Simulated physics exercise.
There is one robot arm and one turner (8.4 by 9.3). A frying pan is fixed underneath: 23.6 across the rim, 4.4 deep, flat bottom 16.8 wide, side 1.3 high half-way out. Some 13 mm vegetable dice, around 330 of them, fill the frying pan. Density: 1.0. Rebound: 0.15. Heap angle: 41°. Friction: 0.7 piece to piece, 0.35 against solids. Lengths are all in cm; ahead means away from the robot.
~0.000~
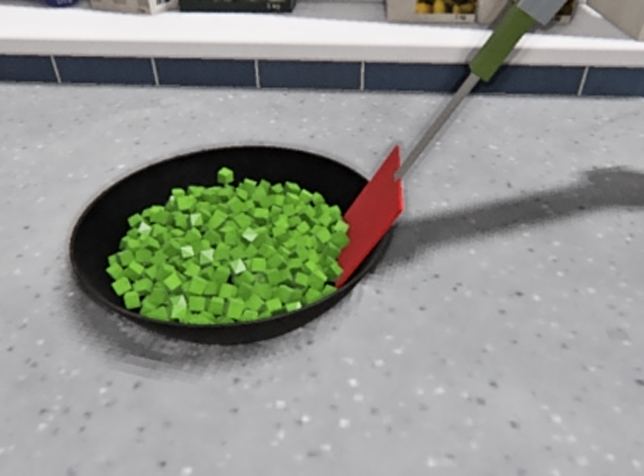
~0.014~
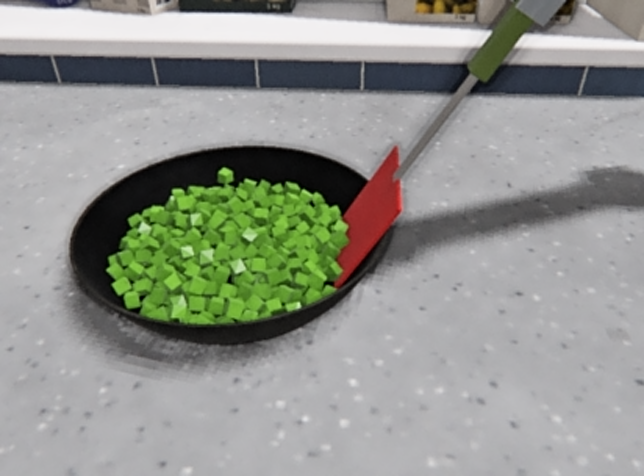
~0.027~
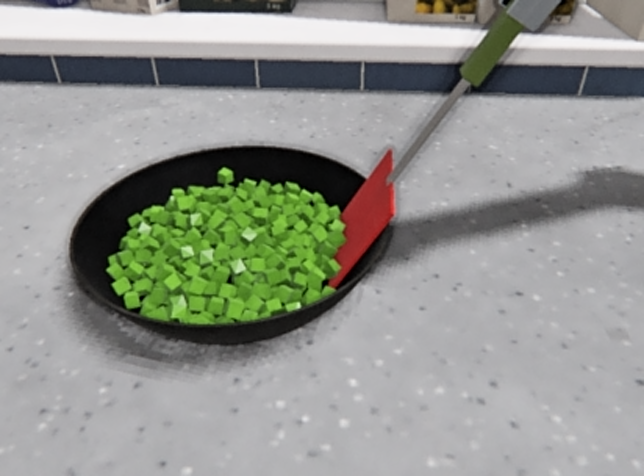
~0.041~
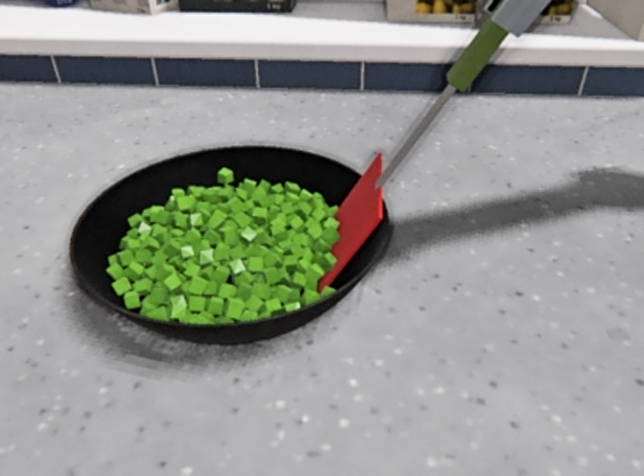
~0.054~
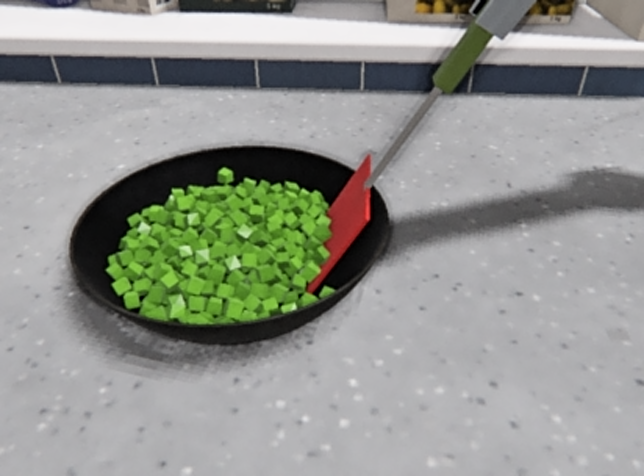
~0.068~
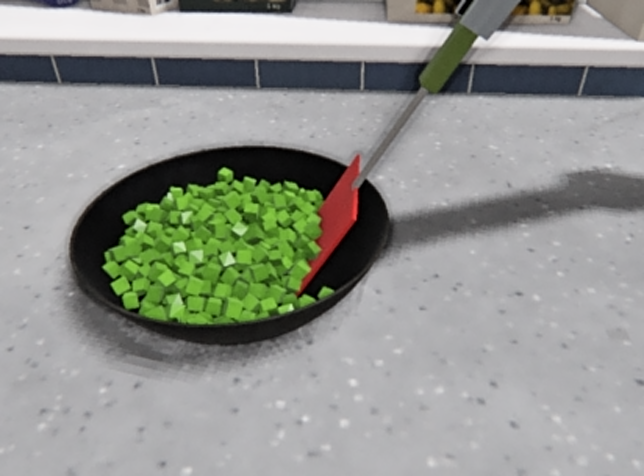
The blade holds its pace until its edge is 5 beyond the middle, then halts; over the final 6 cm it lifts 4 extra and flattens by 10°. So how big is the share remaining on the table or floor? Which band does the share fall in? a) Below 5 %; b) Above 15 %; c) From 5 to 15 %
(c) From 5 to 15 %.
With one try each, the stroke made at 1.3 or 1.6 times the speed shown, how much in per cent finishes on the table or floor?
Close to 20 and 25 percent respectively.
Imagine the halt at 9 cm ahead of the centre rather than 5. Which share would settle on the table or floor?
In that case some 50 per cent.
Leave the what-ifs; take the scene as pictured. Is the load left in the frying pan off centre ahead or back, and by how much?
4.5 cm ahead.
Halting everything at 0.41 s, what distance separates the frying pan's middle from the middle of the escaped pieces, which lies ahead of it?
14 cm.
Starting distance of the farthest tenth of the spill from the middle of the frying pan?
That works out to near 20 cm.
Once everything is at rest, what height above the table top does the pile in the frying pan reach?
Top of the heap: Roughly 6.5 cm above the table top.
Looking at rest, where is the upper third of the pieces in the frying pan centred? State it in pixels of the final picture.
The centre sits close to (136, 219).
By 0.13 s, sloping 60°, highest piece 6 above the table; 330 in the frying pan.
By 0.18 s, sloping 55°, highest piece 7 above the table; 323 in the frying pan, 7 on the blade or in flight.
By 0.41 s, sloping 50°, highest piece 6 above the table; 296 in the frying pan, 31 on the table or floor, 3 on the blade or in flight.
By 1.46 s, sloping 50°, highest piece 6 above the table; 295 in the frying pan, 35 on the table or floor.
Final count, 295 in the frying pan, 35 on the table or floor. That is 11 % on the table or floor.
